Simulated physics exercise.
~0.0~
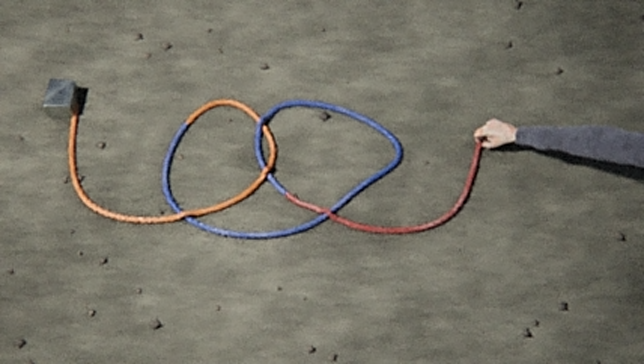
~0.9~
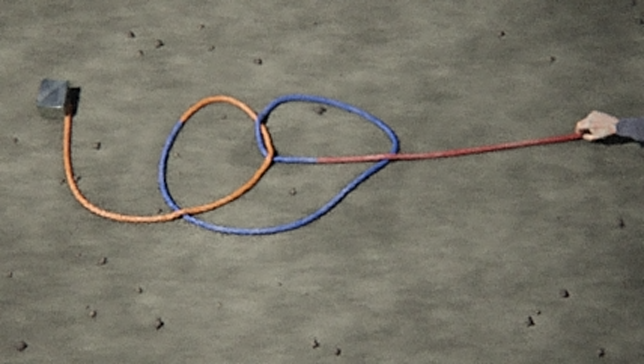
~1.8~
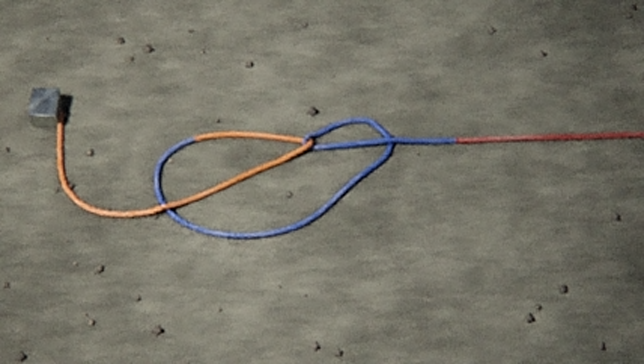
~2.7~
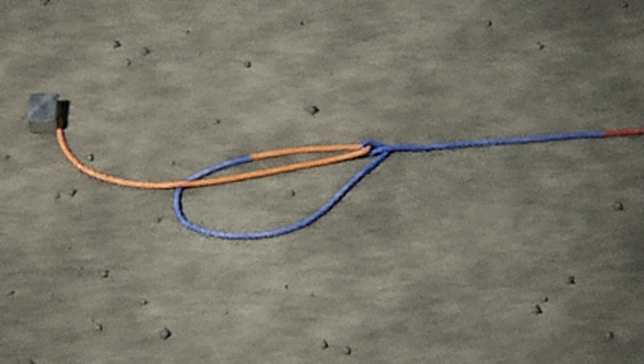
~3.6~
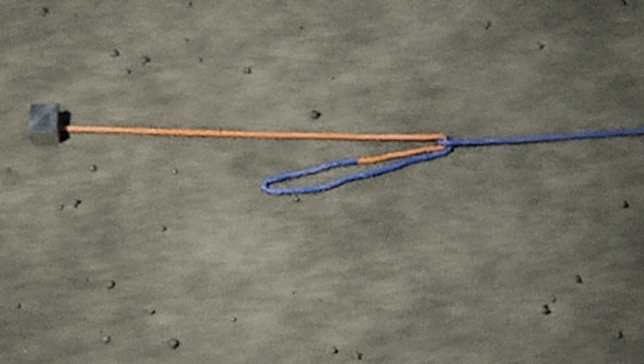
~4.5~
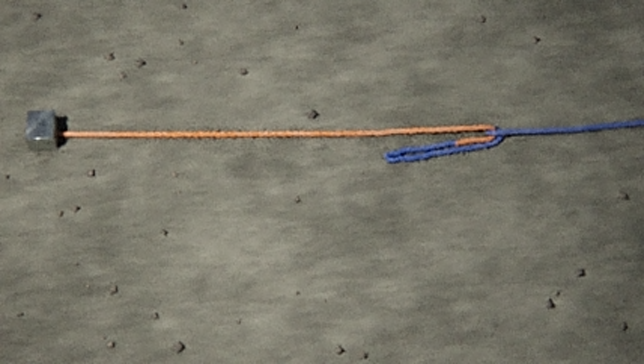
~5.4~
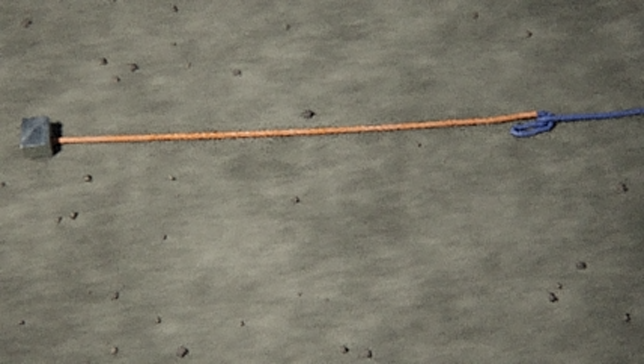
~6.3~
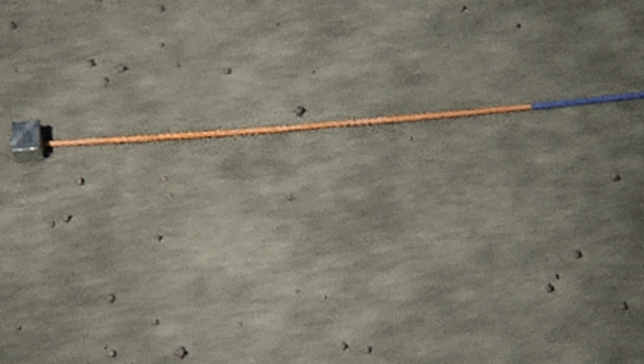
Looped orange, blue and red rope tied to a grey block being pulled right by a hand, its loops shrinking until it runs straight.
